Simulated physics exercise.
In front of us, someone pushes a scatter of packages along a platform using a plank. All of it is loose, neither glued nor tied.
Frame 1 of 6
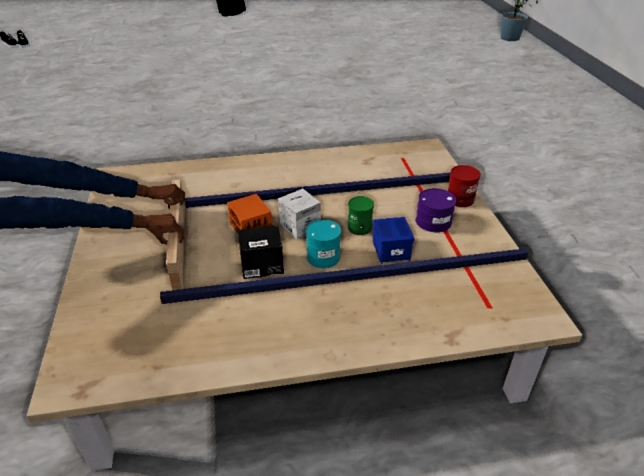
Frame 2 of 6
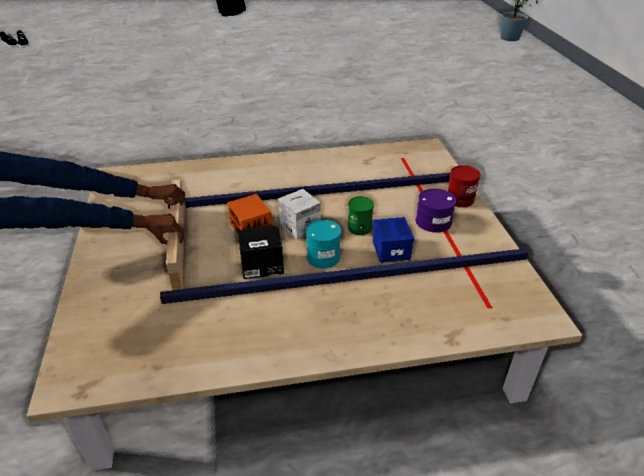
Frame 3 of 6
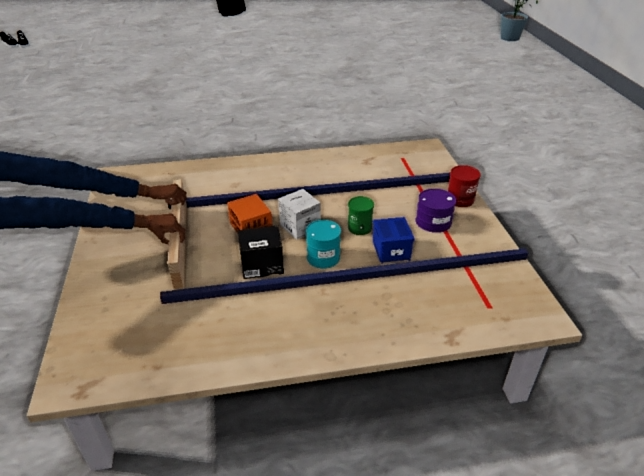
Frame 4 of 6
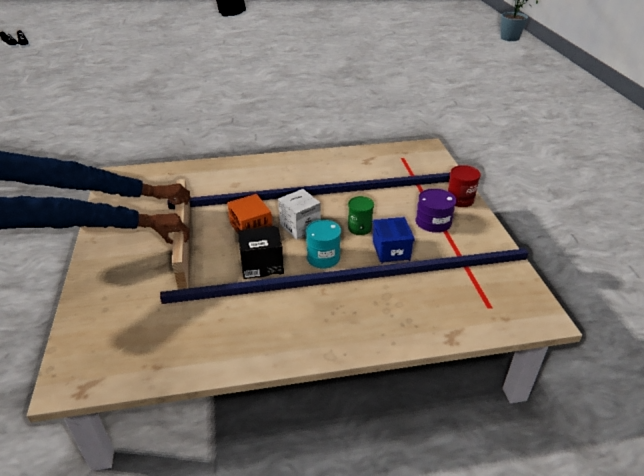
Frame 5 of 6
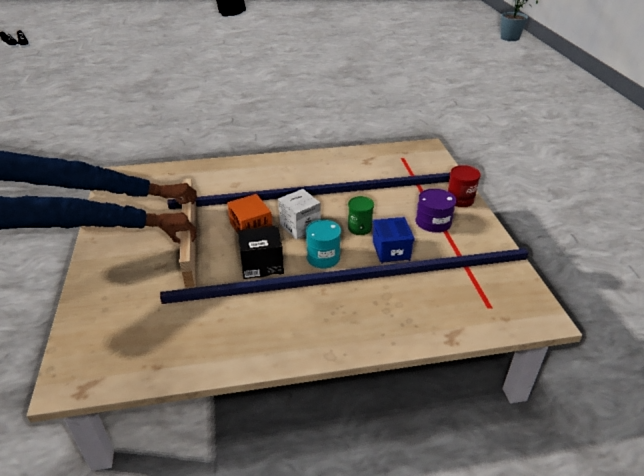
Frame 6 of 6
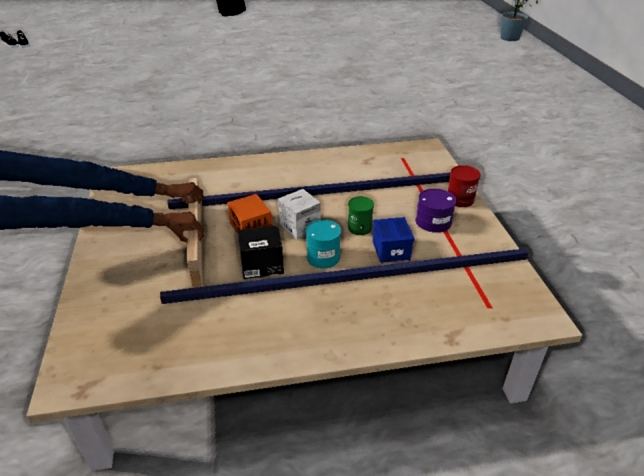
Two hands slide a wooden plank slightly right toward loose, unmoving containers on a table.
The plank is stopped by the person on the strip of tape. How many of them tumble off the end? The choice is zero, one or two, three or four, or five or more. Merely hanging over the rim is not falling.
It will most likely knock three or four off.
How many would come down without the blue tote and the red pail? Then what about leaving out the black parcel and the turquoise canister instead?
Counts - first: 2, second: 2.
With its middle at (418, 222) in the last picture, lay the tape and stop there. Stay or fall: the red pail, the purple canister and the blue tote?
Result - red pail: Remains in place; purple canister: Drops; blue tote: Drops.
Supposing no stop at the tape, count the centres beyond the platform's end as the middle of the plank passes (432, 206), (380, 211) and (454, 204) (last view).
3, 0 and 6.
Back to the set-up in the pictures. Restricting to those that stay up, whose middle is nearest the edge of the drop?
Nearest at the end: The turquoise canister.
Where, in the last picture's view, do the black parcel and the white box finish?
Roughly (475, 229), and the other roughly (483, 200).
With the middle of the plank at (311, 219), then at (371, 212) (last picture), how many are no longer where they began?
6, then 7.
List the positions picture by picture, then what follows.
In the first frame, red pail (463, 186); purple canister (435, 210); blue tote (392, 240); plank (177, 233); tape (439, 220).
In the second frame, purple canister (435, 210); green pail (361, 216).
In the third frame, blue tote (392, 240); black parcel (261, 252).
In the fourth frame, red pail (463, 186); turquoise canister (323, 244).
In the fifth frame, purple canister (435, 210); orange crate (250, 218).
In the sixth frame, red pail (463, 186); purple canister (435, 210); blue tote (392, 240); plank (196, 231); tape (439, 220).
Soon after, none off yet; red pail at rest near (463, 186); purple canister at rest near (435, 210); blue tote moving near (396, 240).
In the end, the number that fall off is three or four; gone, green pail, blue tote and purple canister.
